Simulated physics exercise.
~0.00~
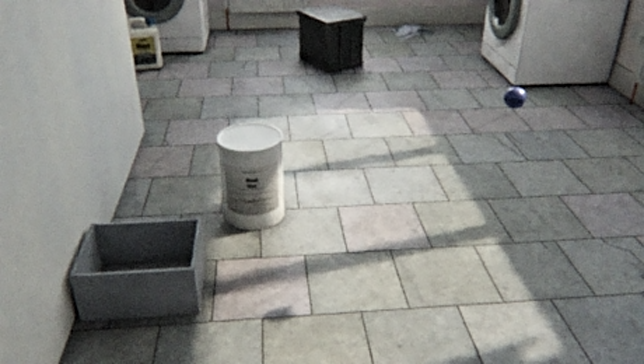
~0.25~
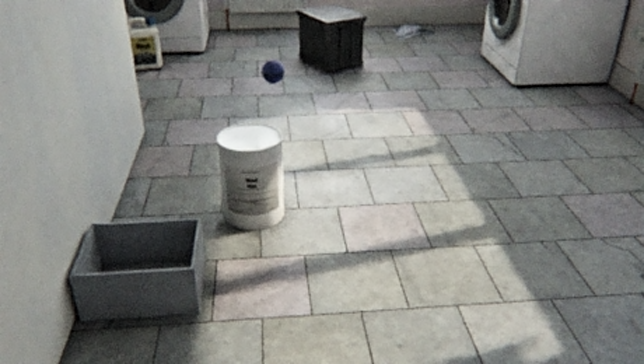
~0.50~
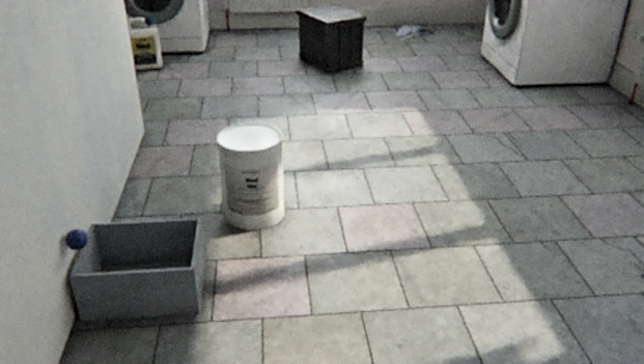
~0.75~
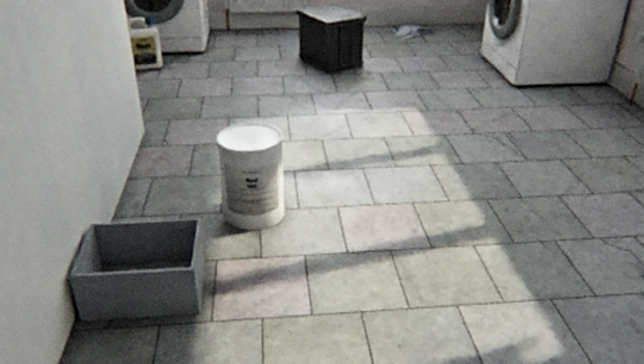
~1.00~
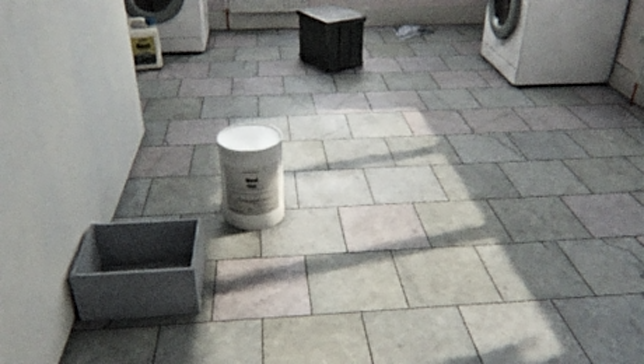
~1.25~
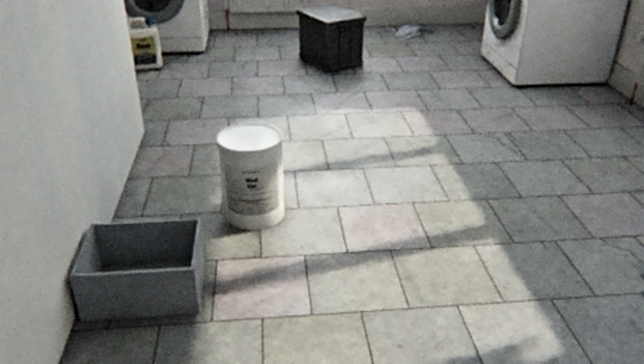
A tiled laundry room floor is seen from slightly above by a still camera, with patches of sunlight across the grey slabs. Front-loading washers stand at the back, with a dark box between them, while a white pail sits left of centre and an open, empty grey box rests by the left wall. A small blue ball appears at the upper right, in front of the right-hand washer. It travels left past the dark box, then down to the left edge of the grey box. The ball then drops out of sight, ending inside the grey box, and the pail never moves.
